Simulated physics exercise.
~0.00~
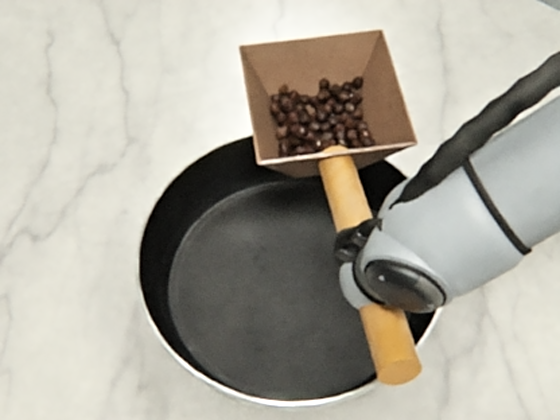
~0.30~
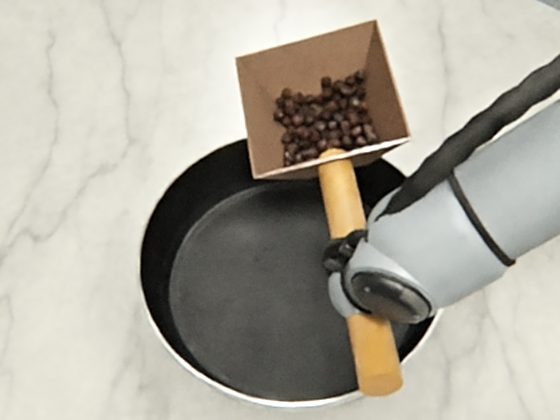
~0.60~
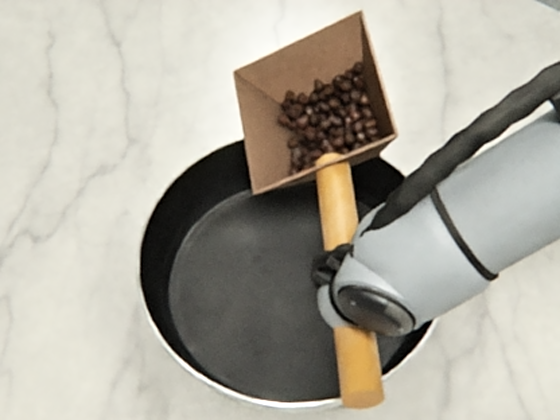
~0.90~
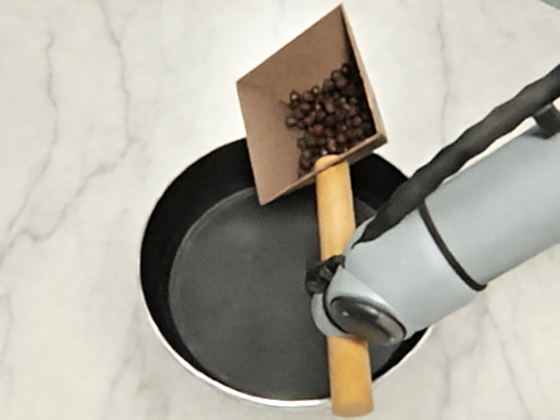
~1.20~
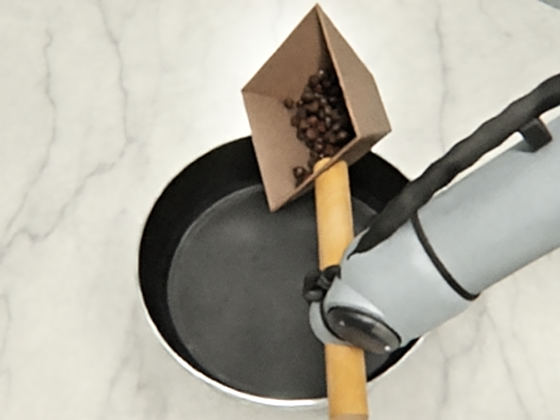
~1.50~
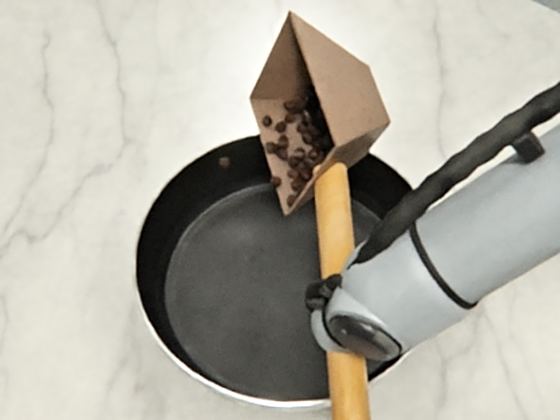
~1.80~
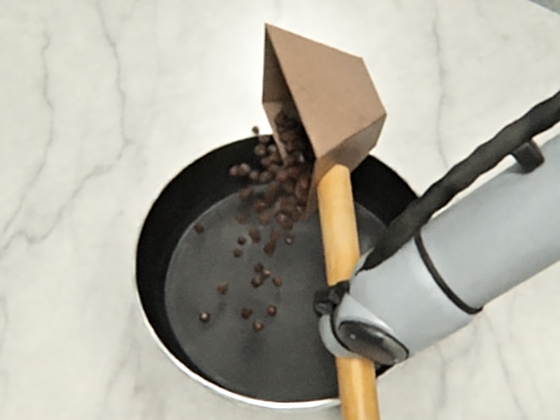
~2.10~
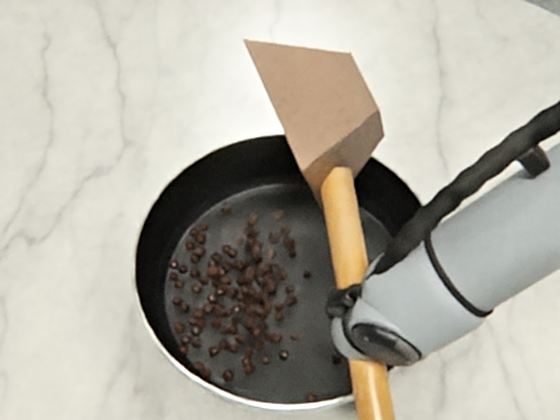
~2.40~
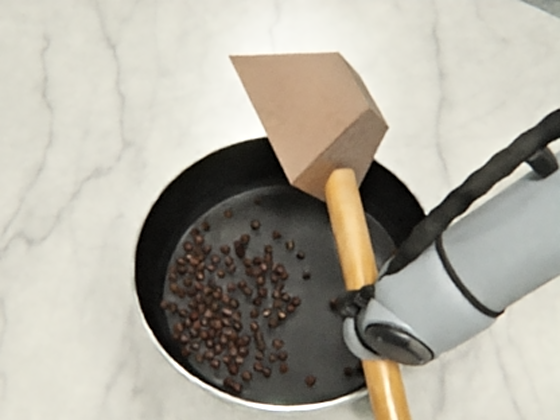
To begin with, a grey robotic arm holds a brown, flaring scoop of dark coffee beans by its wooden handle, above the edge of a black pan on a marble surface. The arm steadily rolls the scoop over toward the left, and the beans slide together against its lower side. As the tilt steepens, the first beans reach the lip and begin to slip out. Then the rest tumble down in a thick stream, scattering across the pan. Finally the scoop is turned over with its underside showing, and the beans lie spread loosely over the pan's dark base.
